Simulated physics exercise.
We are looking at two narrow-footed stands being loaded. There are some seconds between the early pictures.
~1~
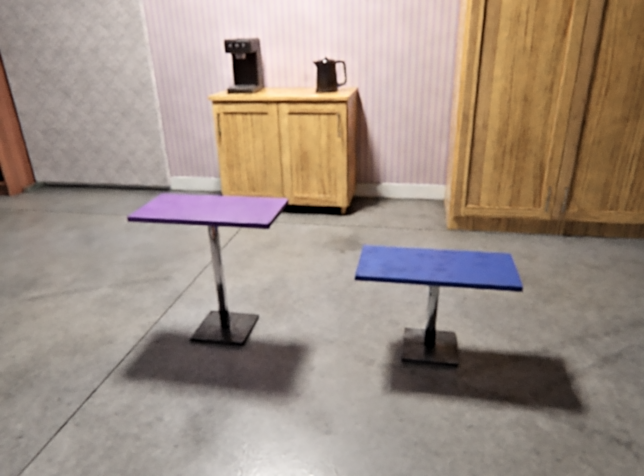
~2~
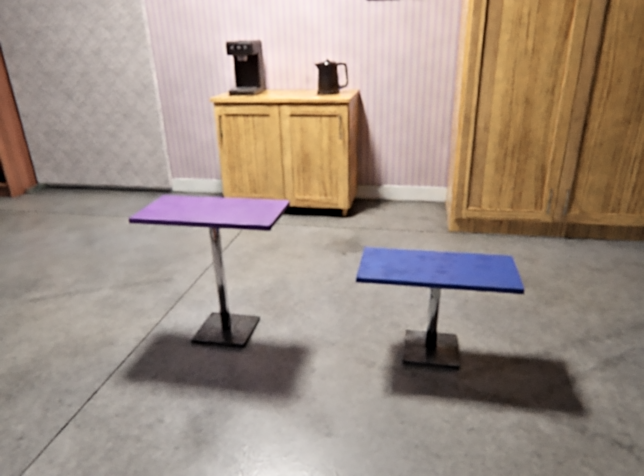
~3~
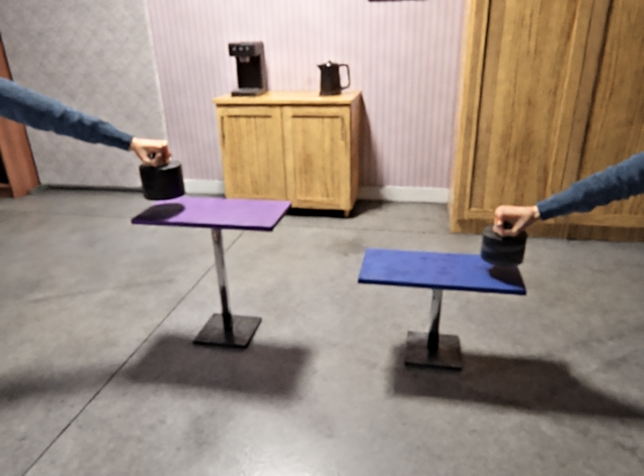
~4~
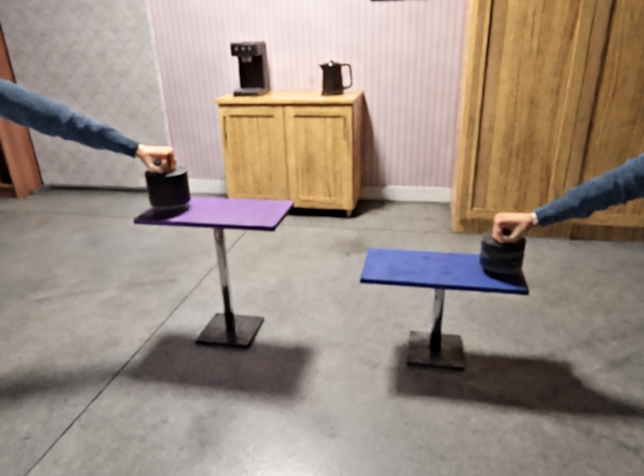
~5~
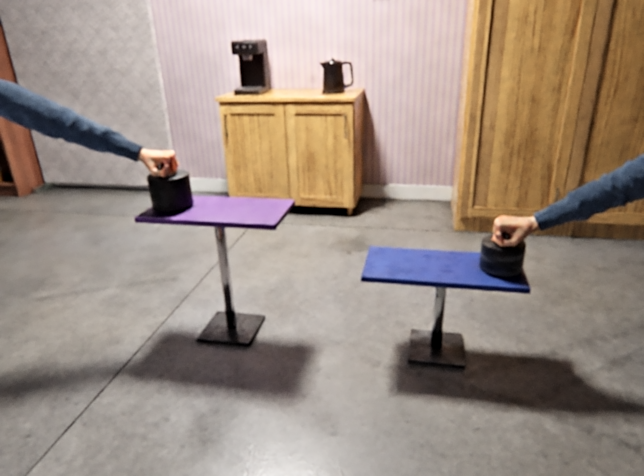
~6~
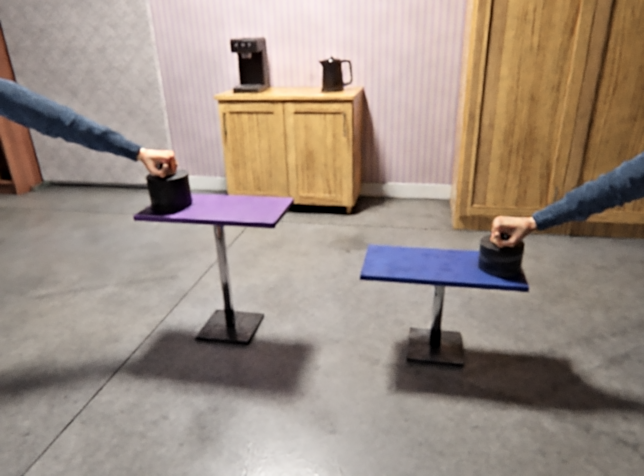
In a room, two hands lower dark round objects onto the purple and blue tables.
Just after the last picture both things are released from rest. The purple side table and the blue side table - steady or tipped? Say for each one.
Purple side table tipped, blue side table tipped.
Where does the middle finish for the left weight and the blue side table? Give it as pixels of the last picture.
The left weight at (28, 297), the blue side table at (547, 300).
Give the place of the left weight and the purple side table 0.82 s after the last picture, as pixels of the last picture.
(96, 227) and (135, 216).
Then, 0.60 s on from there, purple side table turned 14° from its first pose near (184, 205); blue side table turned 25° from its first pose near (488, 267).
Then, 0.82 s on from there, purple side table turned 38° from its first pose near (135, 216); blue side table turned 66° from its first pose near (552, 298).
Then, 1.00 s on from there, purple side table turned 75° from its first pose near (93, 263); blue side table turned 68° from its first pose near (554, 298).
In the end, the purple side table tips up, near (95, 264); the blue side table tips up, near (547, 300).
